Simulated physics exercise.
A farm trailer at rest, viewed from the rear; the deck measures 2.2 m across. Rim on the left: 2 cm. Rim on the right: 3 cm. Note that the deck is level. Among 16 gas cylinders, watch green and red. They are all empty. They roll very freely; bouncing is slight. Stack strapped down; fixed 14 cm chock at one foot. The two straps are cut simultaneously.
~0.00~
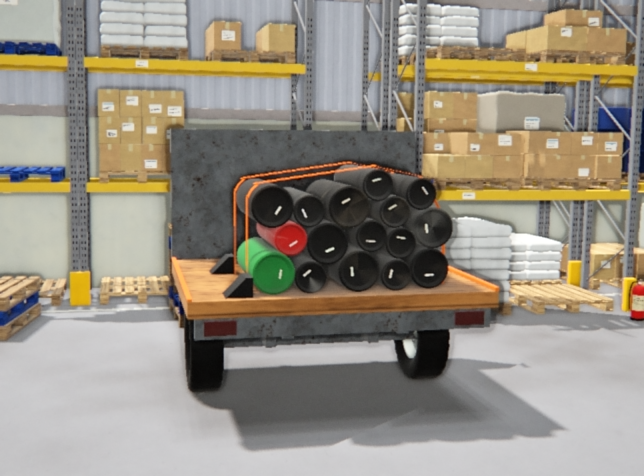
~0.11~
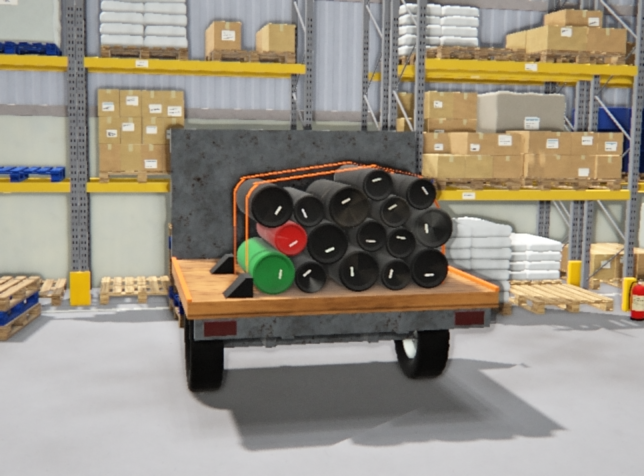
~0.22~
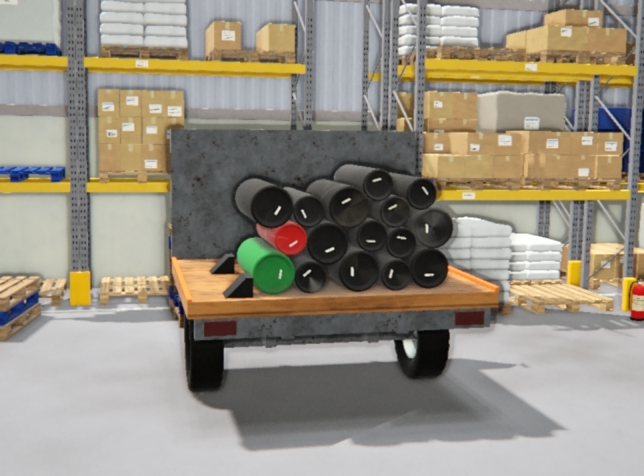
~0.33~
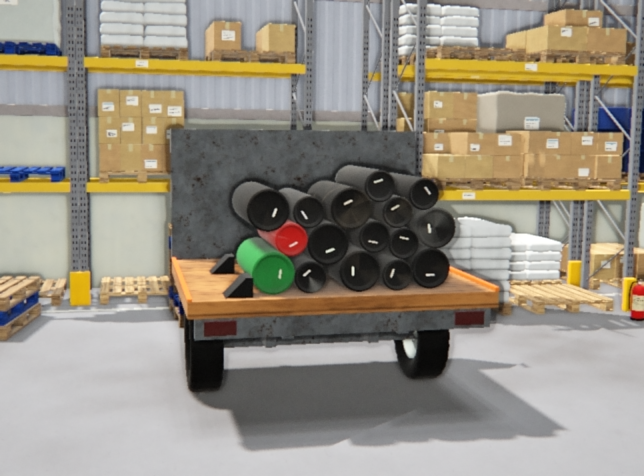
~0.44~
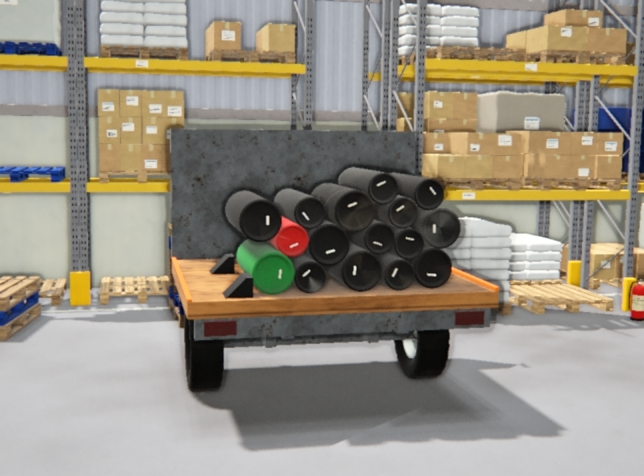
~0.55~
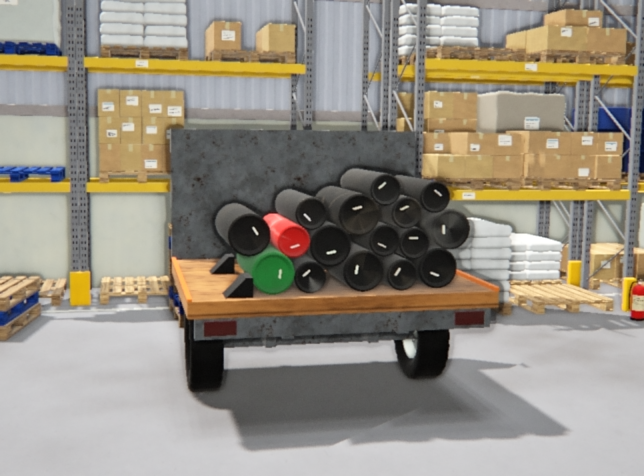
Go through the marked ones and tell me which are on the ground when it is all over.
Green does not. Red does not.
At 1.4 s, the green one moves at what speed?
Close to 0.0 m/s then.
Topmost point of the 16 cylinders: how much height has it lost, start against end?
About 35 cm lower.
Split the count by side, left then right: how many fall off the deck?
1 on the left side and 5 on the right side.
After 1.4 s, green is on the deck, 60 cm from the left edge; red is up on others, 80 cm from the left edge; 4 gone from the deck.
After 2.5 s, no change for green, red; 5 gone from the deck.
After 3.8 s, no change for green, red; 6 gone from the deck.
At rest (5.2 s), green is on the deck, 60 cm from the left edge; red is up on others, 80 cm from the left edge; 6 gone from the deck.
